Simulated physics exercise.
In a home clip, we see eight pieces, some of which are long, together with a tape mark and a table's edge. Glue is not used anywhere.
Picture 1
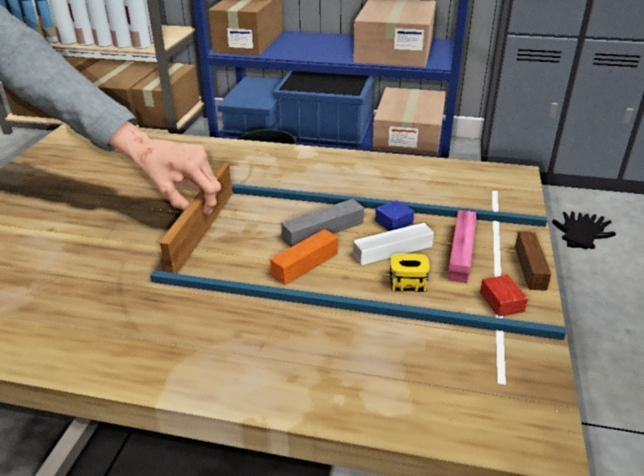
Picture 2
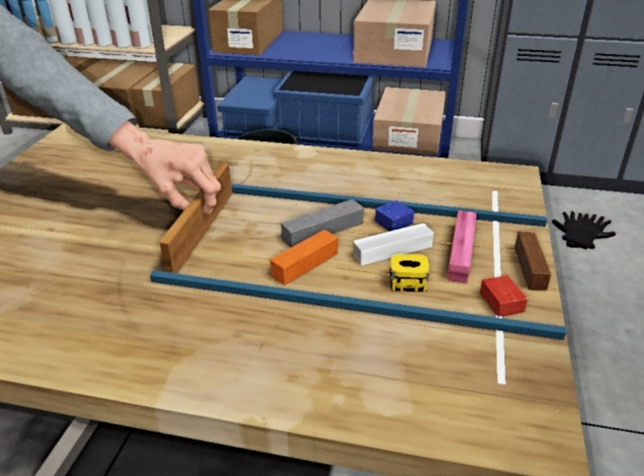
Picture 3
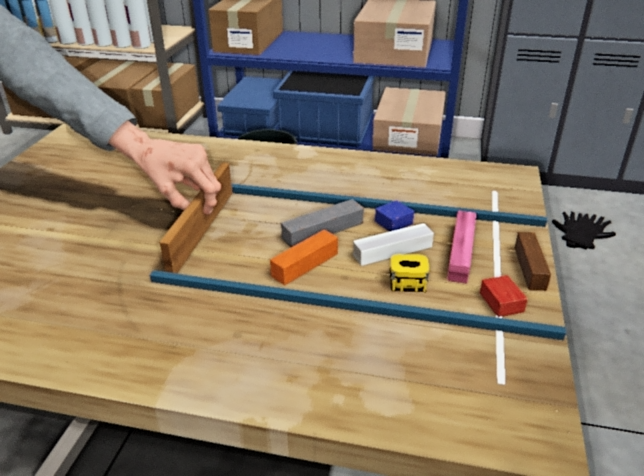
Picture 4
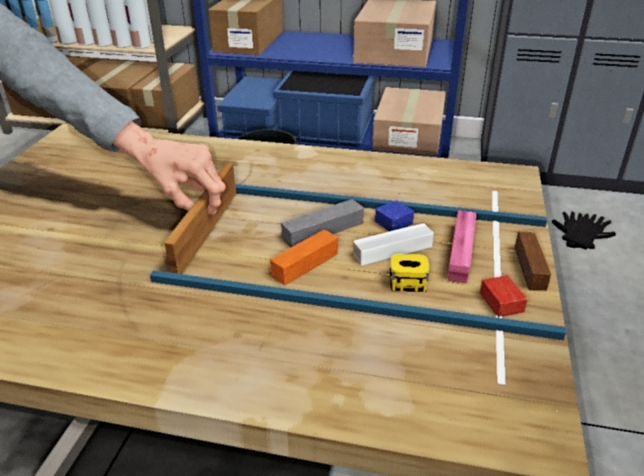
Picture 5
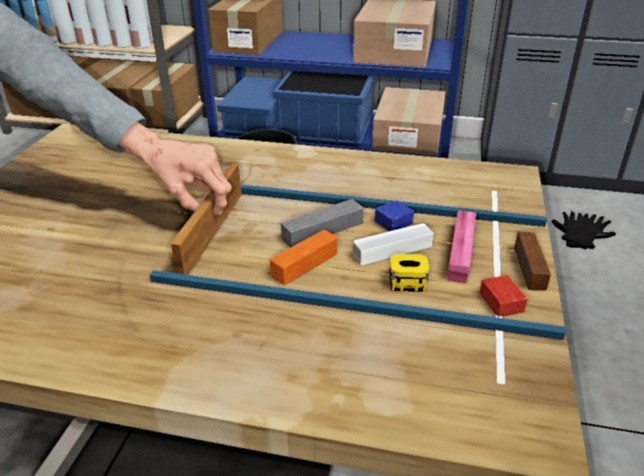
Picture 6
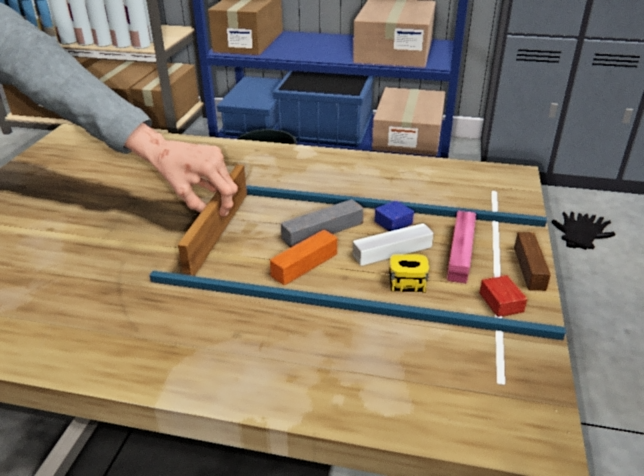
The footage shows a hand holding a brown board upright between two blue rails on a wooden table, then sliding it slightly to the right, while the colored blocks and small yellow object ahead of it stay still.
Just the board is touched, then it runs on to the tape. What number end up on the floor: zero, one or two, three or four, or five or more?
Falls: Three or four.
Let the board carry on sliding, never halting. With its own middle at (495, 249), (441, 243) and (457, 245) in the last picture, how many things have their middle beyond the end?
3, 0, 0.
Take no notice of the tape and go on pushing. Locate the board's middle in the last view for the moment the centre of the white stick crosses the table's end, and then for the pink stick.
Estimated middle: (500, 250), and (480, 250) for the other.
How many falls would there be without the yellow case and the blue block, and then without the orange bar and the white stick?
The first count is 1 and the second is 1.
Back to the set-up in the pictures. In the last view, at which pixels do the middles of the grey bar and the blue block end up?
In the last picture the grey bar sits around (508, 239) and the blue block around (533, 228).
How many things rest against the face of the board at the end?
2 are in contact with it.
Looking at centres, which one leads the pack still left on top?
White stick.
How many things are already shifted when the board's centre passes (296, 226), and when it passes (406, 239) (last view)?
The counts are 2 and 6.
Early on, none off yet; brown bar at rest near (531, 260); red block at rest near (503, 296); pink stick at rest near (462, 245).
A while later, none off yet; brown bar at rest near (531, 260); red block at rest near (503, 296); pink stick travelled a little near (479, 246).
Finally, the number that fall off is three or four; lost, pink stick, red block and brown bar.
